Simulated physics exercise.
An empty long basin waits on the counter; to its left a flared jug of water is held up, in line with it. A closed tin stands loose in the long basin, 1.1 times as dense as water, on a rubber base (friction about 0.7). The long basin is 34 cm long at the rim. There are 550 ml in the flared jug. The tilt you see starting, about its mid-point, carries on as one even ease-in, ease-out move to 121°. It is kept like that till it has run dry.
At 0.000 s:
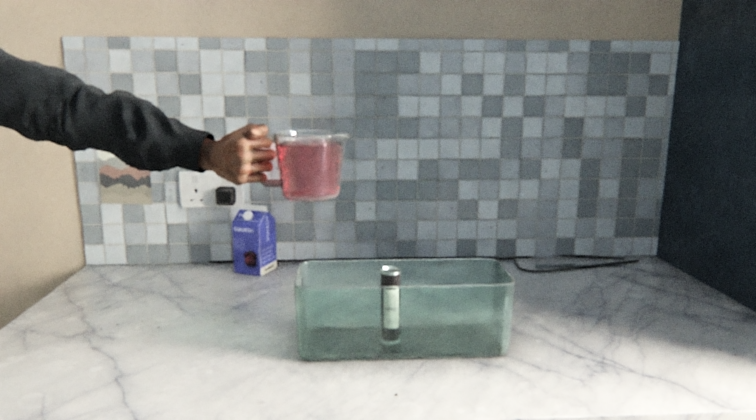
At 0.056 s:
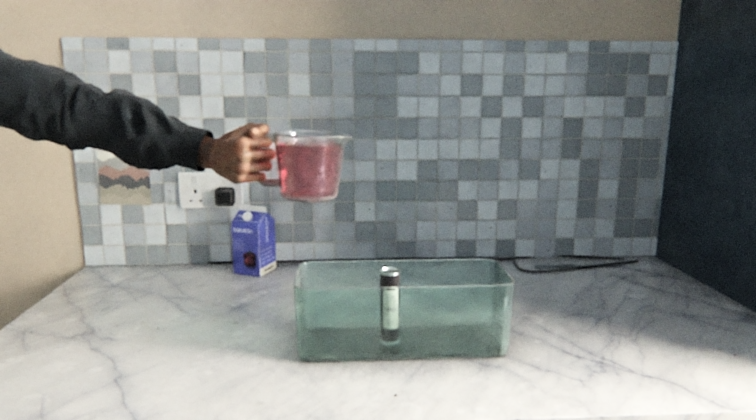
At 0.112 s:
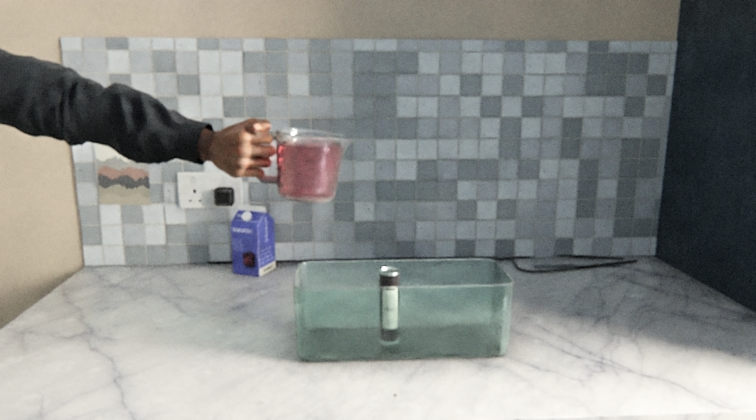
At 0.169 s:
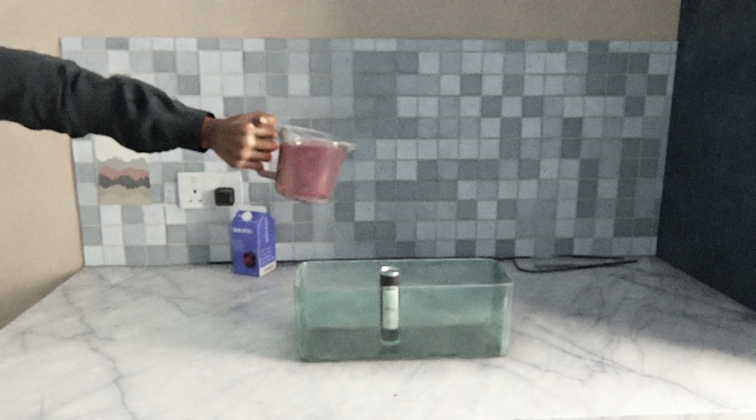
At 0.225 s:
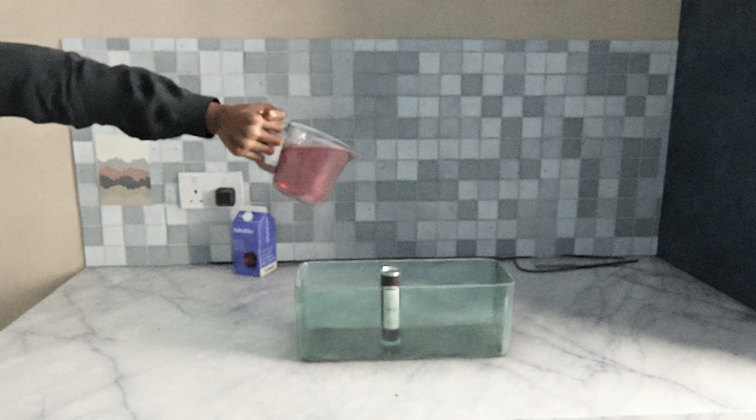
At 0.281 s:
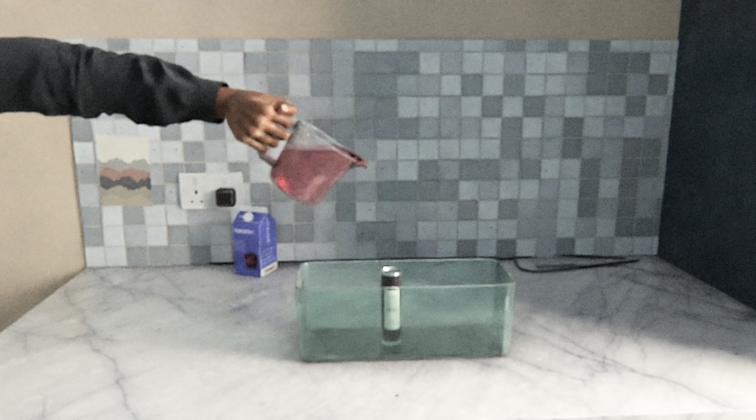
A hand in a dark sleeve reaches in from the left, holding a clear jug of reddish-pink liquid above a marble counter, seen from the front against grey-blue tiles. Below sits a long greenish glass basin with a small dark-capped container with a pale label, and a purple carton stands behind to the left. The hand rises slightly and tilts the jug rightward, slowly then faster, until liquid reaches its spout.
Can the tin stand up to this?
It falls.
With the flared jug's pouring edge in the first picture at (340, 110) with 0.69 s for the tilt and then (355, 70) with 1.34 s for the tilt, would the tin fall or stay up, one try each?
First it goes over; then it remains upright.
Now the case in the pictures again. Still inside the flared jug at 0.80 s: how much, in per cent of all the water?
Near 1 in a hundred.
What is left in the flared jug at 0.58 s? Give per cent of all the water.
Some 34 per cent.
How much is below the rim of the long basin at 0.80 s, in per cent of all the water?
Some 92 per cent.
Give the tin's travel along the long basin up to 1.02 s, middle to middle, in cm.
About 5 cm.
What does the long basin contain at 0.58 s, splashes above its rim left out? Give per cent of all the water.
Some 26 per cent.
By 0.58 s the tilt is 103° and 35 per cent is still to pour; the tin stands where it began.
By 0.80 s the tilt is 121° and 1 per cent is still to pour; the tin stands 1 cm from where it began.
By 1.02 s the tilt is 121° and 0 per cent is still to pour; the tin leans 31°.
By 1.27 s the tilt is 121° and 0 per cent is still to pour; the tin lies on its side.
At rest the tin lies on its side.
